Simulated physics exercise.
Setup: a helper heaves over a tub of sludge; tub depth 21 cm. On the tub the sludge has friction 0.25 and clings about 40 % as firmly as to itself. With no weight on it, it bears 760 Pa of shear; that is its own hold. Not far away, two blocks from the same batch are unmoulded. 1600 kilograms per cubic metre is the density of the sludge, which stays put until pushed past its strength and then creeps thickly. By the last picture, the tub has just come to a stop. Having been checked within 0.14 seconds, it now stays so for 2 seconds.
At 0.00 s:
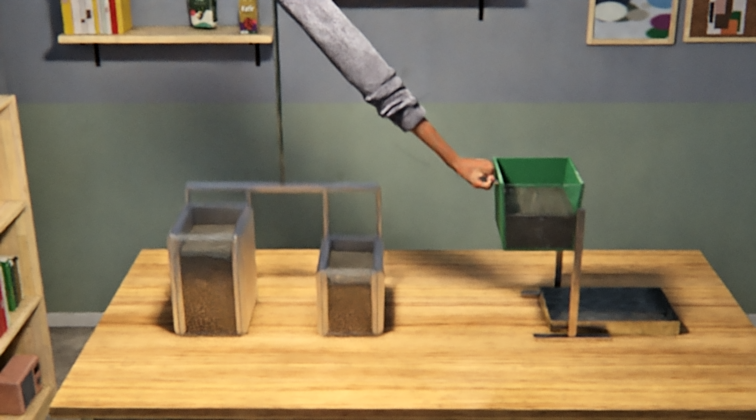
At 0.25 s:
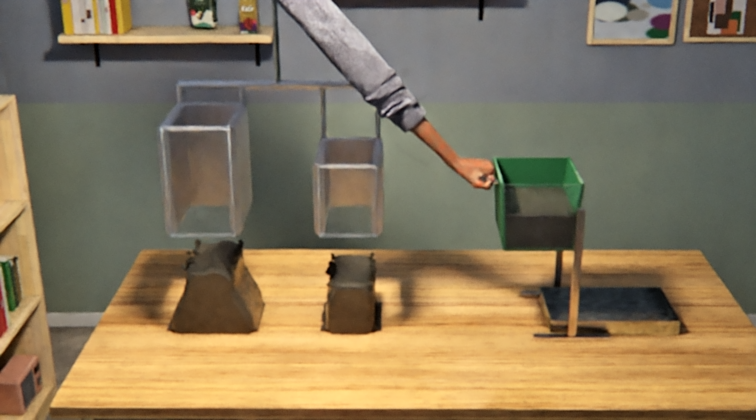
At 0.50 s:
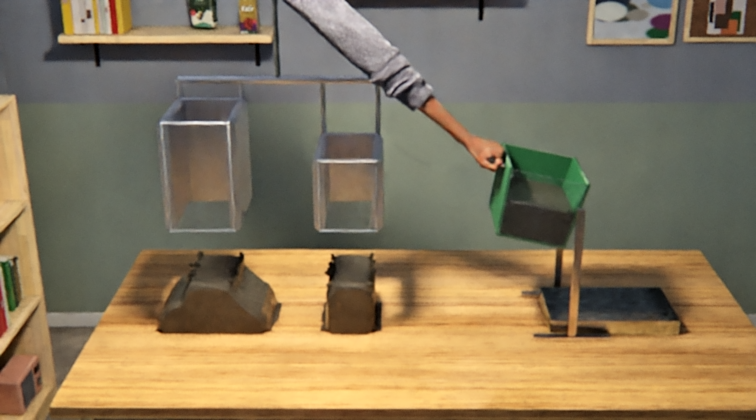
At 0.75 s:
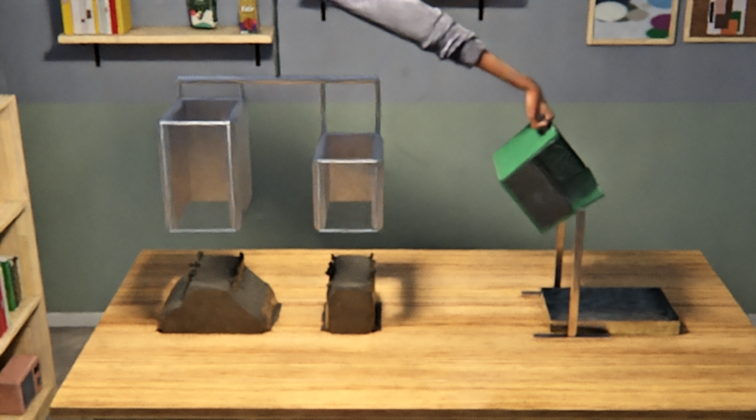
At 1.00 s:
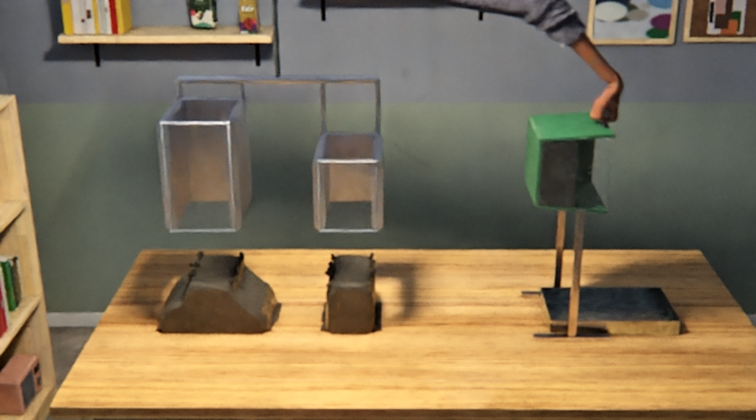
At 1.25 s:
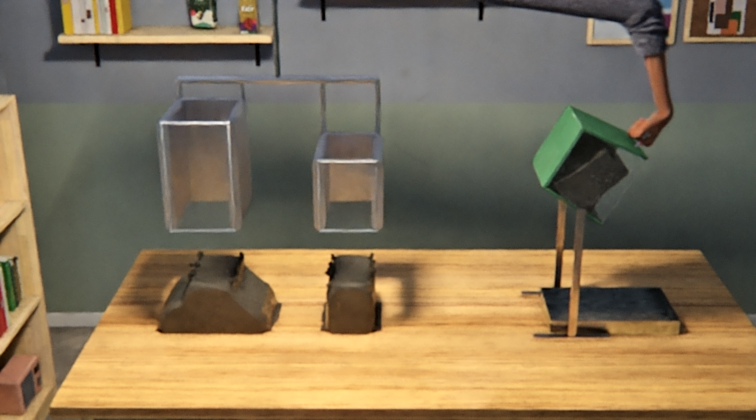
Two clear moulds lift off dark blocks, the left one slumps, and a hand tilts a green tub rightward.
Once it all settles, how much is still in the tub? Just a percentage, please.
I would say about 0 percent.
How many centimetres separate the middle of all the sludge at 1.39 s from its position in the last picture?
I'd estimate roughly 14 centimetres.
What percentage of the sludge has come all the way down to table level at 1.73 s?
100 %.
After 1.39 s, the tub is at 119 degrees and holds 37 %.
After 1.56 s, the tub is at 119 degrees and holds 0 %.
After 1.73 s, the tub is at 119 degrees and holds 0 %.
After 1.90 s, the tub is at 119 degrees and holds 0 %.
After 3.25 s, at the end, the tub is at 119 degrees and holds 0 %.
